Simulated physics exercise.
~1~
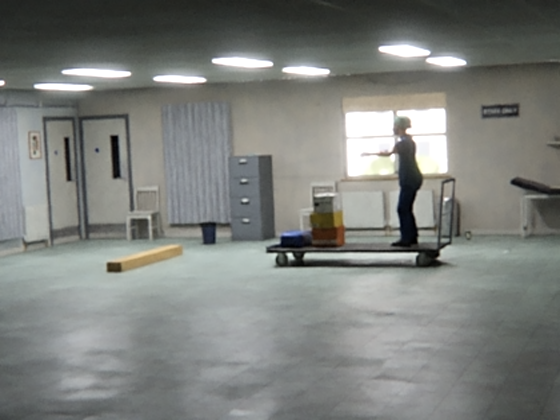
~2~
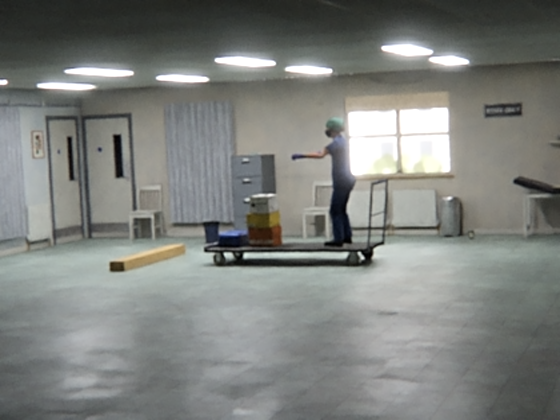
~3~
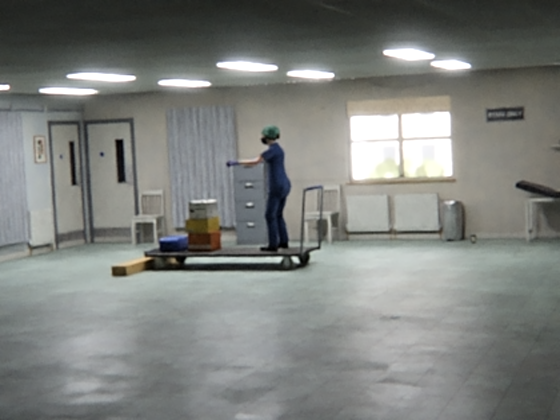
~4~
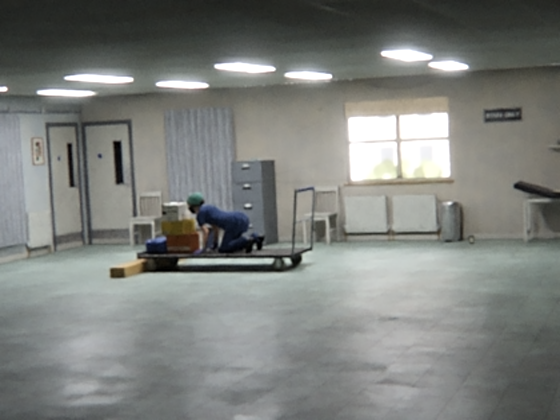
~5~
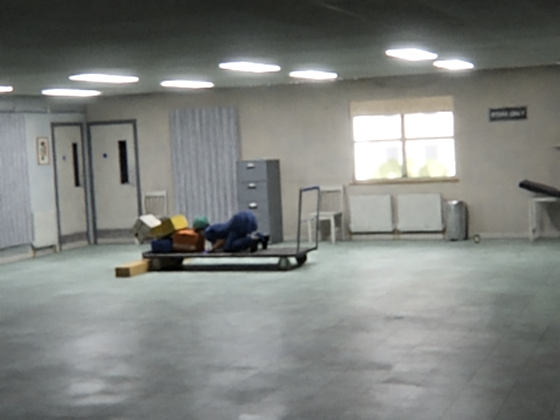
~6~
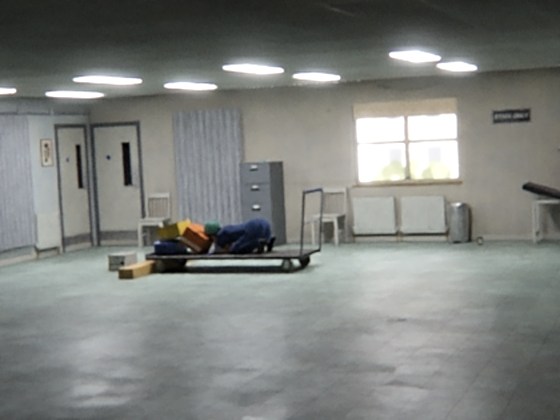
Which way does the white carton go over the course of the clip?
The white carton moves to the left, first riding on the trolley and then going off its front end to the floor.
